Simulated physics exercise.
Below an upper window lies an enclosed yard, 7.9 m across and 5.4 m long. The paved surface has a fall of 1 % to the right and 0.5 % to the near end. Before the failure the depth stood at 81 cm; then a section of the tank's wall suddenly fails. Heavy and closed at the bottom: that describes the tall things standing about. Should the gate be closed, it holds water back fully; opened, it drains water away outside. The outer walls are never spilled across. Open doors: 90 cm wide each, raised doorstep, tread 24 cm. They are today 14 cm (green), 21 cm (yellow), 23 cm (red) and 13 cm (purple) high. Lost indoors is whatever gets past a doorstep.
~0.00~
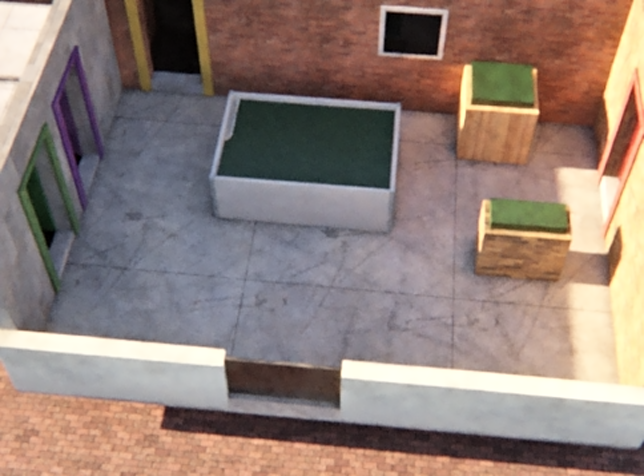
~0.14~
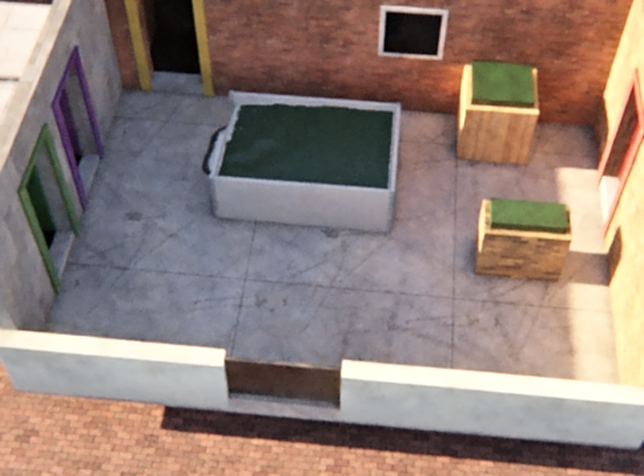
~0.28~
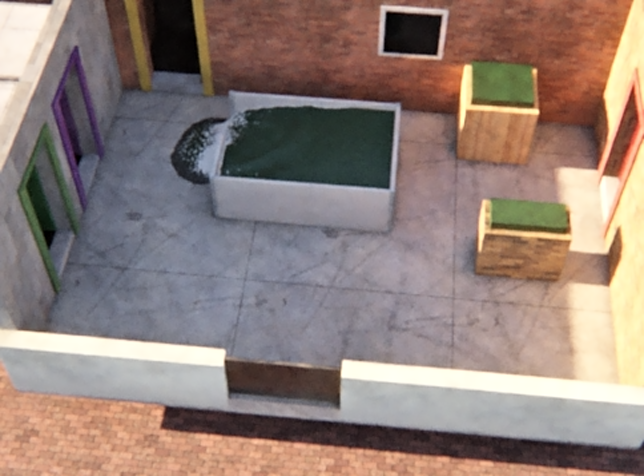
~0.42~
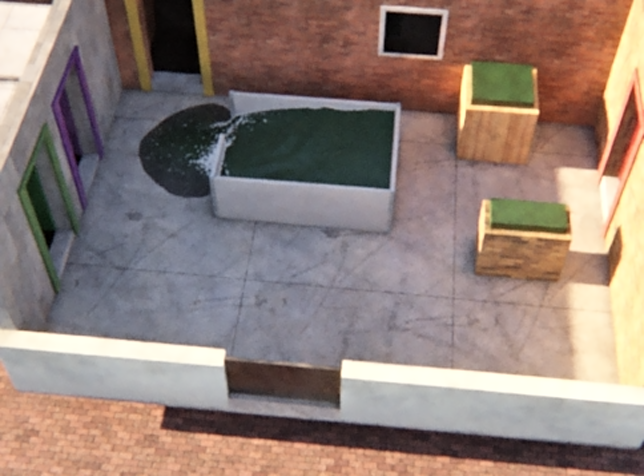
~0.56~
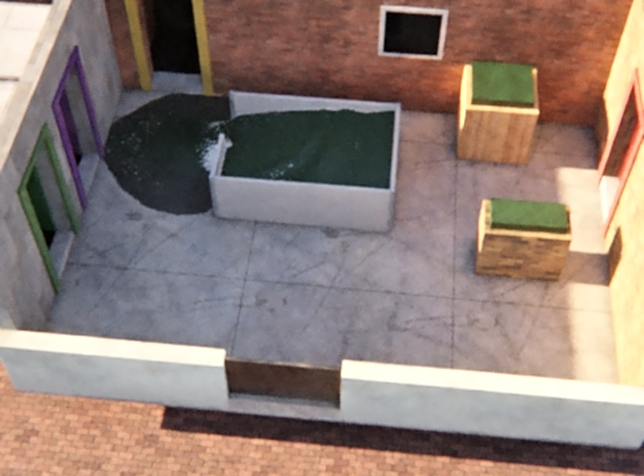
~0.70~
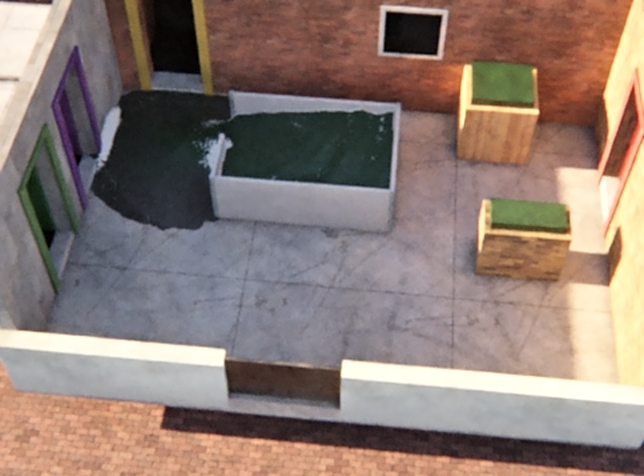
Dark green water burst from the left end of the big white tank in the walled yard, spreading across the paving in a widening dark pool until it reached the purple door.
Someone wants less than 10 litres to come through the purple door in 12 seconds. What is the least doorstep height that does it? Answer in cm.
It needs to be around 31 cm high.
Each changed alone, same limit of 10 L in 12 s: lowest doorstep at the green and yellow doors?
About 7.5 cm at green and about 35 cm at yellow.
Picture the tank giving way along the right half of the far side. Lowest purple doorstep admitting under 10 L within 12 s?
Minimum height: Approx. 9.0 cm.
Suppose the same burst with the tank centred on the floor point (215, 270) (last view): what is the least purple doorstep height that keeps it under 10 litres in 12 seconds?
I'd put it at close to 33 cm.
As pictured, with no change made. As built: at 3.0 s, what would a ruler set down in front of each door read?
Door by door, in centimetres - green 11, yellow 32, red 0, purple 26.
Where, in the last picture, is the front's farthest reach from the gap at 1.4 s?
Pixel close to (62, 277).
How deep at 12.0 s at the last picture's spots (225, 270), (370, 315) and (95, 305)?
Respectively 4 cm, 4 cm and 8 cm.
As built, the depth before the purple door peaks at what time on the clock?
The depth peaks at about 1.8 seconds.
After 1.4 s water covers 15 % of the floor, deepest (54 cm) near (122, 94); 28 cm at the purple door, 29 litres in over its 13 cm doorstep.
After 3.0 s water covers 30 % of the floor, deepest (33 cm) near (157, 121); 26 cm at the purple door, 163 litres in over its 13 cm doorstep.
After 12.0 s water covers 95 % of the floor, deepest (17 cm) near (588, 156); 7 cm at the purple door, 268 litres in over its 13 cm doorstep.
At the purple door as built, the water arrived by 0.7 s and peaked near 31 cm at 1.8 s.
Run again over the same 12 s with other heights there, 31 litres in over 26.5 cm, 1 litre over 36 cm. The limit of 10 litres is kept from about 31 cm up.
